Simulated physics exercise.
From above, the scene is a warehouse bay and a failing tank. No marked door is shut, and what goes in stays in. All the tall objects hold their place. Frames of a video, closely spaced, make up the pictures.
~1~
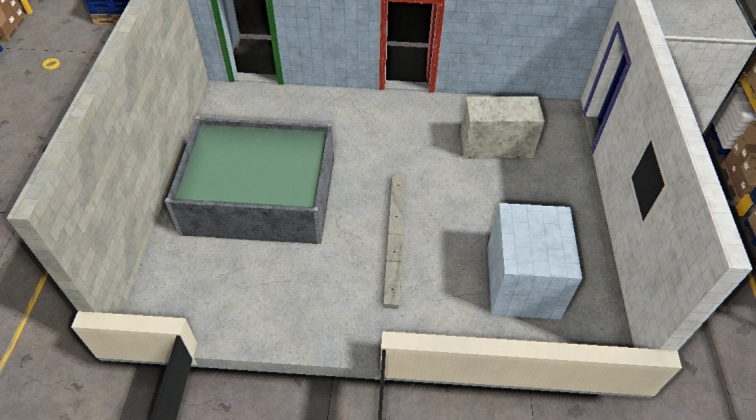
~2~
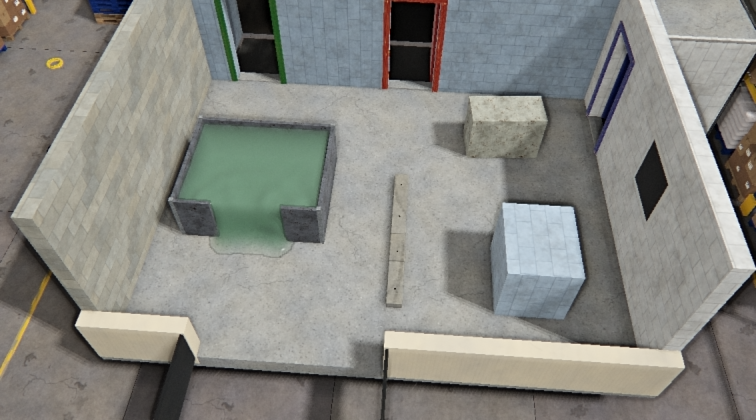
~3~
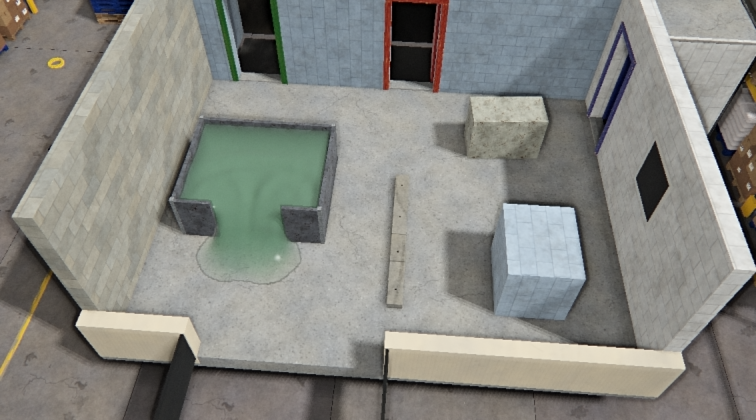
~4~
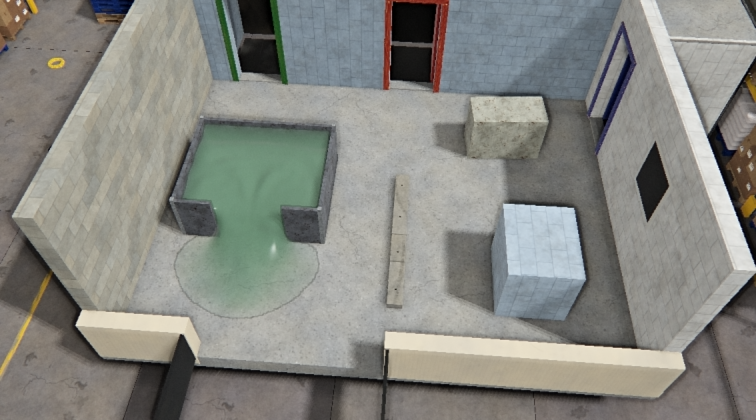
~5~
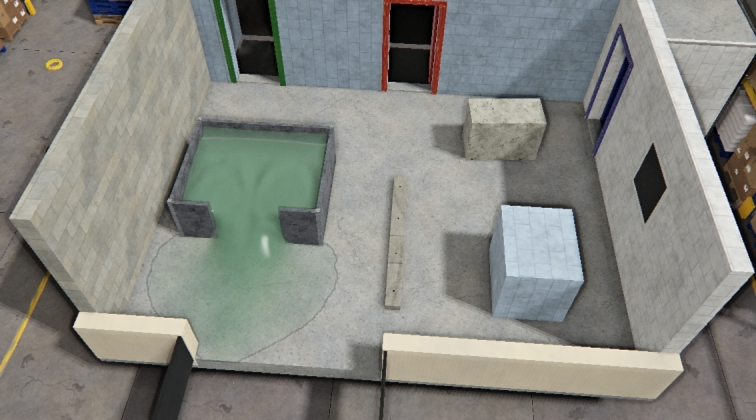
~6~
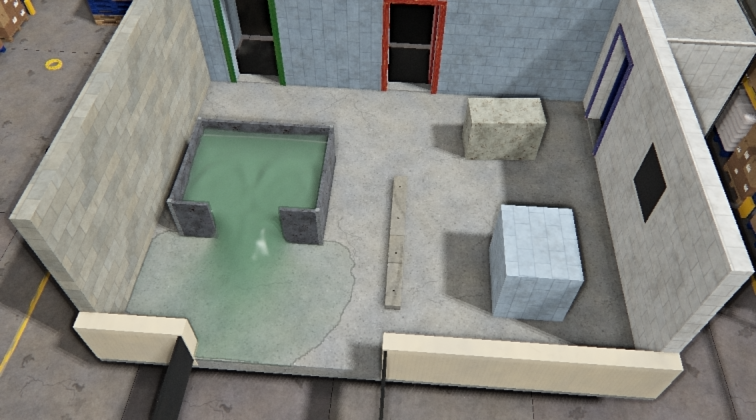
We see a walled bay with a dark tank of green water at left; a gap opens in its front wall, and water pours out, spreading across the floor toward the low front wall while the surrounding blocks stay still.
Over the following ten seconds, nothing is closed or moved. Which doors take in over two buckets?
One by one: The green door is swamped; the red door is not swamped; the blue door is not swamped.
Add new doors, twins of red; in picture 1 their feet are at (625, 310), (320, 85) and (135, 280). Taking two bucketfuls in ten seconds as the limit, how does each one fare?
First ends up below, second ends up below, third ends up above.
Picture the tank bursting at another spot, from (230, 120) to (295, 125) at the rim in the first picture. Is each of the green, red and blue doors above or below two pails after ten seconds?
Result: Green goes past the limit; red goes past the limit; blue goes past the limit.
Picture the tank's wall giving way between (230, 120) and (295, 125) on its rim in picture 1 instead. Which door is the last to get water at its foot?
Answer: The blue one.
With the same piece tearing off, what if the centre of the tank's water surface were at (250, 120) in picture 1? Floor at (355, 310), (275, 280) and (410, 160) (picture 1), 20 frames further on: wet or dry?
My reading is hit by the flood first, hit by the flood next and missed by the flood last.
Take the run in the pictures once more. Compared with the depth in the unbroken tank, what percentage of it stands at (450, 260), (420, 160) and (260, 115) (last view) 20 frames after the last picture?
In order: 0, 0, 0 %.
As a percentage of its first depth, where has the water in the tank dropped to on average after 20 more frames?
Somewhere around 36 %, give or take.
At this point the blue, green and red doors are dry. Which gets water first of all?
Answer: The one in green.
A moment on, water covers 20 % of the floor; the green door not reached, the red door not reached, the blue door not reached.
Next, water covers 20 % of the floor; the green door not reached, the red door not reached, the blue door not reached.
Then, water covers 30 % of the floor; the green door not reached, the red door not reached, the blue door not reached.
Later, water covers 35 % of the floor; the green door over two buckets in, the red door not reached, the blue door not reached.
In the end, water covers 50 % of the floor; the green door far over two buckets in, the red door wet at the sill, nothing in, the blue door not reached.
